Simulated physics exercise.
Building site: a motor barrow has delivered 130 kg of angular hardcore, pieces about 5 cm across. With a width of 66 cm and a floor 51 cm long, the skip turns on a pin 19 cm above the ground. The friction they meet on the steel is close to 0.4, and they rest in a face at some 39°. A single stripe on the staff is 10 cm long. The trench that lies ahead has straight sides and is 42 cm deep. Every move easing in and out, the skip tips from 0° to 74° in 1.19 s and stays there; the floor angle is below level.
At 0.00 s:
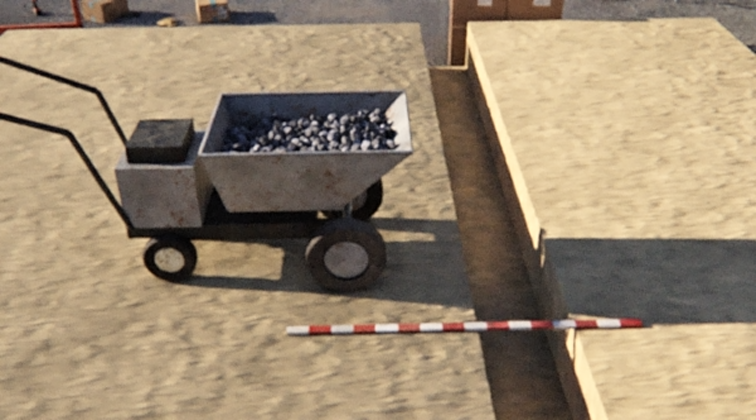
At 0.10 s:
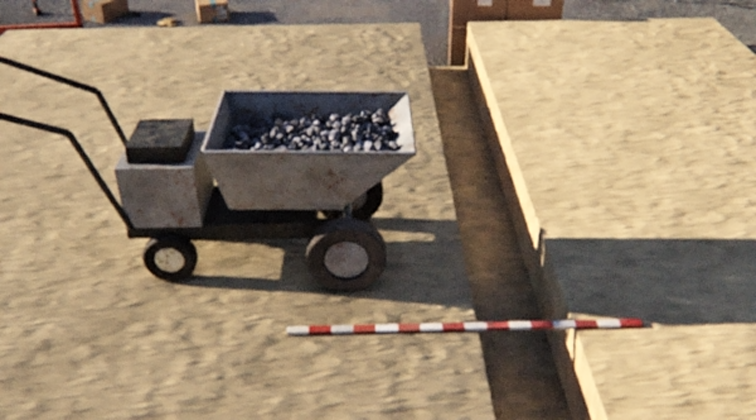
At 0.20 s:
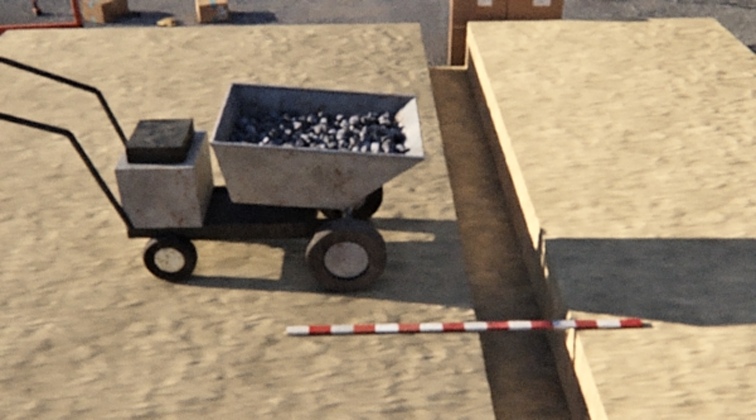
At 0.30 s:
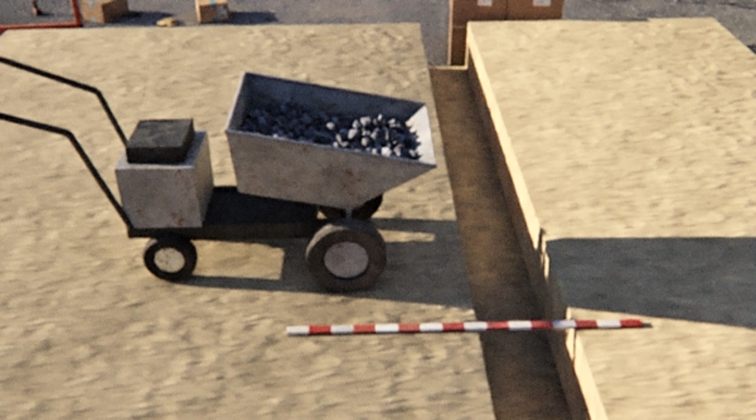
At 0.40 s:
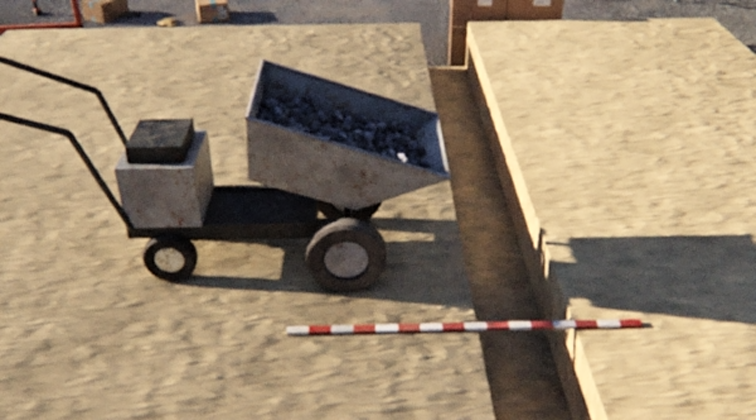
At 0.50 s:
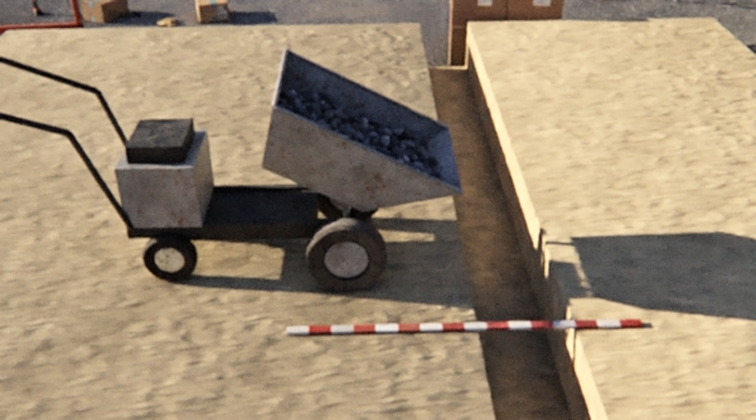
A grey metal skip heaped with dark, angular stones sits on a black-wheeled motor barrow at left, seen from a raised side view on a sunlit, sandy building site. A red-and-white striped staff lies across a straight-sided trench to the right, with brown boxes behind. The skip starts level, then tilts steadily rightward, its rear rising as the stones shift inside, while barrow and camera stay still.
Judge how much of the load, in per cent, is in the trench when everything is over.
I judge it at about 100 per cent.
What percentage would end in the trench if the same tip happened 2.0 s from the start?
That works out at about 100 in a hundred.
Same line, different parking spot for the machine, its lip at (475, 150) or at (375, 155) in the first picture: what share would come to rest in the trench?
Result: Close to 45 then close to 50 per cent.
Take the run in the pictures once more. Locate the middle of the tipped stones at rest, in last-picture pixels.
In the last view, about (508, 300).
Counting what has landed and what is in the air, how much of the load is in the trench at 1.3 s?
Around 35 per cent of it, at that instant.
After 0.9 s the floor is at 62°; 100 % in the skip; the foremost stones are at (475, 225).
After 1.3 s the floor is at 74°; 63 % in the skip, 37 % in the trench; the foremost stones are at (541, 309).
After 1.6 s the floor is at 74°; 15 % in the skip, 85 % in the trench; the foremost stones are at (540, 300).
After 3.6 s the floor is at 74°; 0 % in the skip, 100 % in the trench; the foremost stones are at (541, 299).
